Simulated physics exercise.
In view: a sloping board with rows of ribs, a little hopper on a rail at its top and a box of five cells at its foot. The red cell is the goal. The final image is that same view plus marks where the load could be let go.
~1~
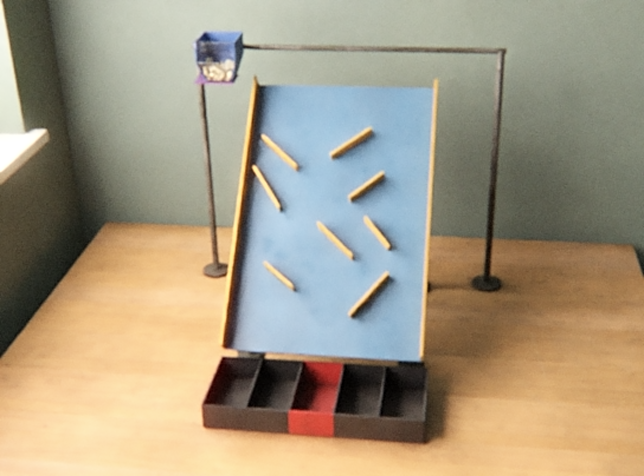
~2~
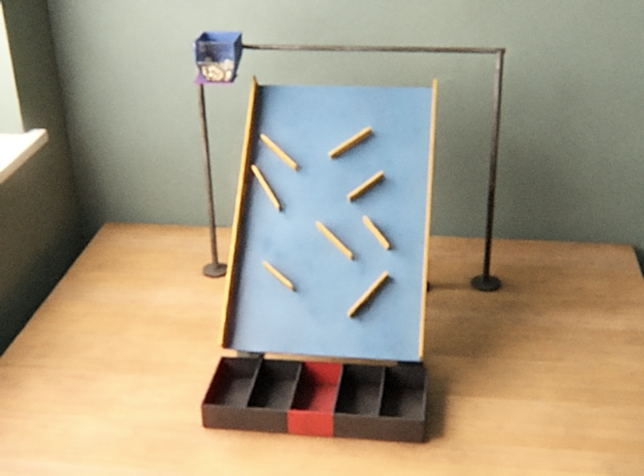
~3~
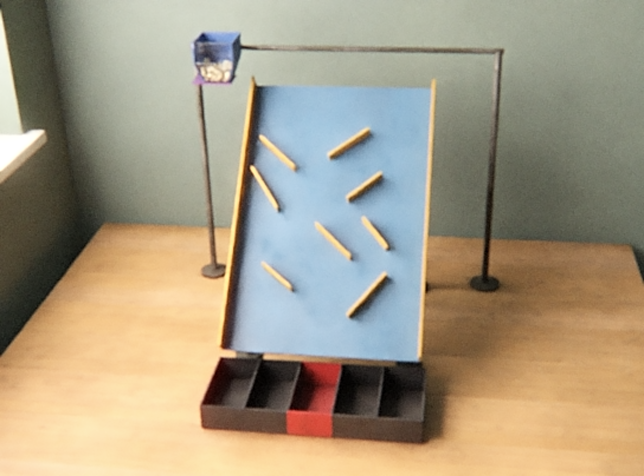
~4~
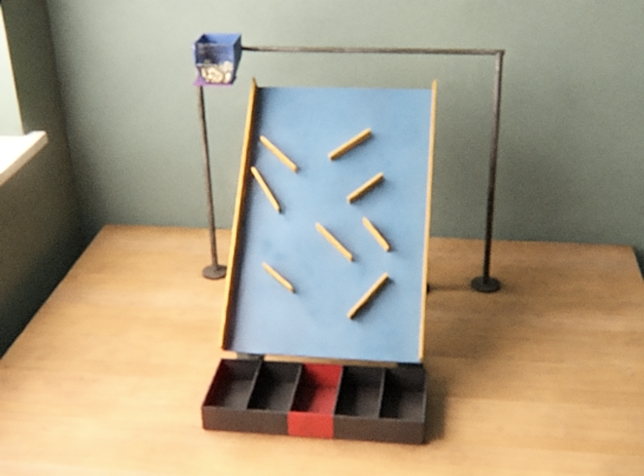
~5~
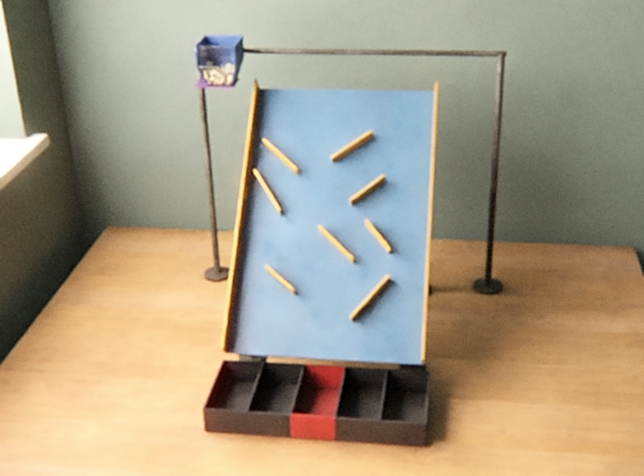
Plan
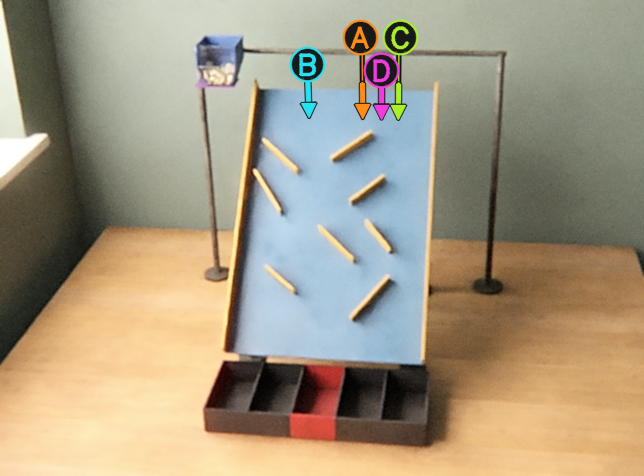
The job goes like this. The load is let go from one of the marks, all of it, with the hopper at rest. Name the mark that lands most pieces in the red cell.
The best mark is B.
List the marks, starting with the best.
Best to worst: B, A, D, C.
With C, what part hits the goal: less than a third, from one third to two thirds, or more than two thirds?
Less than a third.
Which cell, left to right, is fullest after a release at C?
It is the fifth one.
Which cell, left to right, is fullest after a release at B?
The third from the left.
On the marked copy, mark A meets the board at (362, 113); mark B meets the board at (308, 112); mark C meets the board at (398, 114); mark D meets the board at (381, 113).
With A, close to half in the red cell, close to a quarter in other cells, close to a quarter held on the board.
With B, the bulk in the red cell, a small share in other cells, a small share held on the board.
With C, a small share in the red cell, close to two thirds in other cells, a small share held on the board.
With D, close to a third in the red cell, close to half in other cells, a small share held on the board.
